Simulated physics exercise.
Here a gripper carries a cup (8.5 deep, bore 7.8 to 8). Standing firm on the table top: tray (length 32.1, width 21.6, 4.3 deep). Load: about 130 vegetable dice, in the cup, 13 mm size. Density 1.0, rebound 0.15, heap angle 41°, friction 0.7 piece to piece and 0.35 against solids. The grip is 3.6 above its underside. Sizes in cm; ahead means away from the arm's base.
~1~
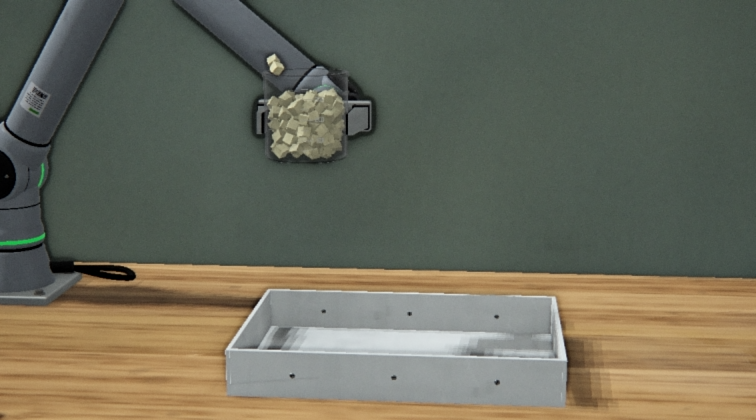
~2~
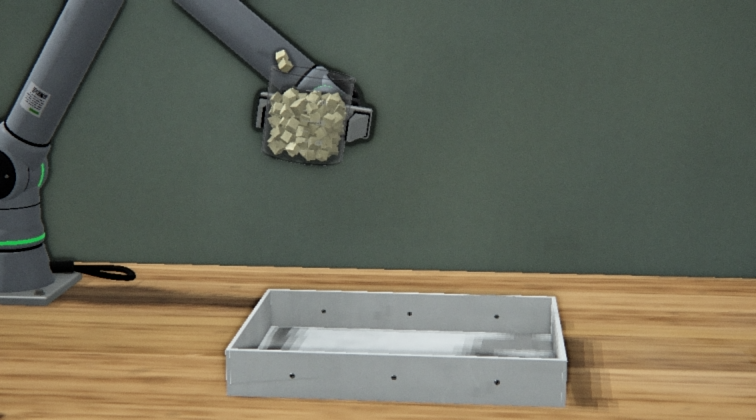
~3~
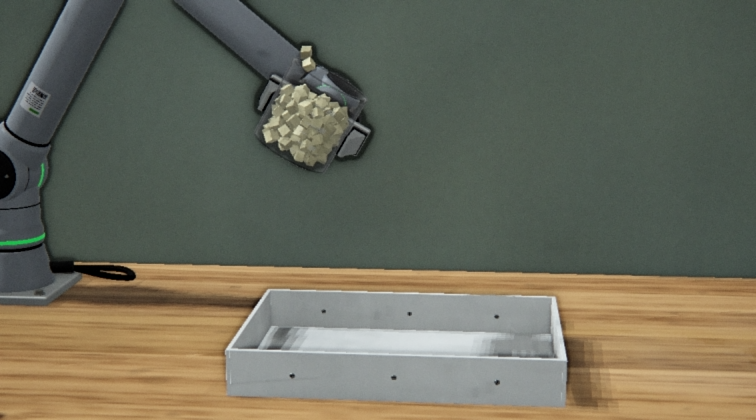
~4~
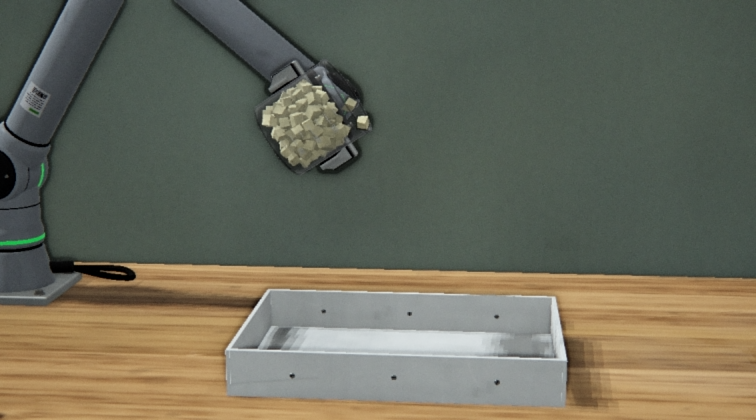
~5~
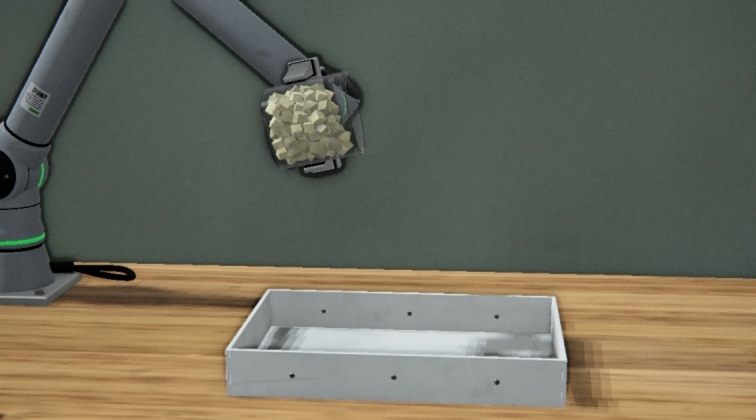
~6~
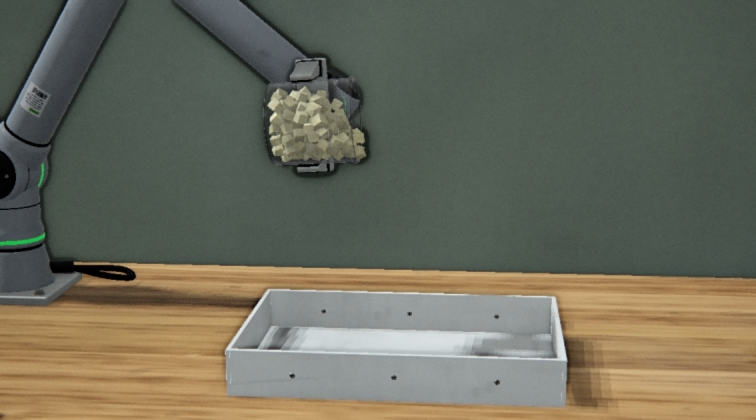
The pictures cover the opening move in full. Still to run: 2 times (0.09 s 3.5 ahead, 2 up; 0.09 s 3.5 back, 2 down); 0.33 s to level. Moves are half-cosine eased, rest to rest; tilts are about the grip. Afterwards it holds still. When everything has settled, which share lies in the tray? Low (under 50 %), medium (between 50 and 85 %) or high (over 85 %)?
Answer: High; over 85 % of the vegetable dice finish in the tray.
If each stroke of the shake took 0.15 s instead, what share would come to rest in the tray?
In that case some 60 per cent.
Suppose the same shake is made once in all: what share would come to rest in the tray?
Then about 95 per cent.
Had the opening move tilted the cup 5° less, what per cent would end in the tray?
Then about 90 per cent.
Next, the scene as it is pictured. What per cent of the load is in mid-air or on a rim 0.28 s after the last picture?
Some 81 per cent.
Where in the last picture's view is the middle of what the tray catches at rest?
Near (492, 359).
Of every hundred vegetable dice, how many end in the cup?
About 0 per cent.
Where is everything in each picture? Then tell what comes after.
In the first frame, the cup middle at (306, 116), level; upper third of the load around (306, 106), from x 275 to 340, top at y 65; 130 in the cup.
In the second frame, the cup middle at (307, 116), tilted 8° forward; upper third of the load around (303, 107), from x 275 to 340, top at y 60.
In the third frame, the cup middle at (309, 117), tilted 30° forward; upper third of the load around (302, 105), from x 270 to 345, top at y 55.
In the fourth frame, the cup middle at (311, 119), tilted 56° forward; upper third of the load around (304, 105), from x 270 to 365, top at y 85; 129 in the cup, 1 in flight or on a rim.
In the fifth frame, the cup middle at (312, 121), tilted 78° forward; upper third of the load around (305, 107), from x 275 to 425, top at y 90; 129 in the cup, 1 in the tray.
In the sixth frame, the cup middle at (313, 122), tilted 86° forward; upper third of the load around (301, 108), from x 275 to 445, top at y 95; 129 in the cup, 1 in the tray.
Then, 0.28 s on, tilted 86° forward, highest piece 26 above the table; 16 in the tray, 9 in the cup, 105 in flight or on a rim.
Then, 0.55 s on, tilted 32° forward, highest piece 26 above the table; 128 in the tray, 2 in the cup.
Then, 0.89 s on, level, highest piece 23 above the table; 128 in the tray, 2 in the cup.
Then, 1.94 s on, level, highest piece 23 above the table; 128 in the tray, 2 in the cup.
In the end, 128 in the tray, 2 in the cup. That is 98 % in the tray.
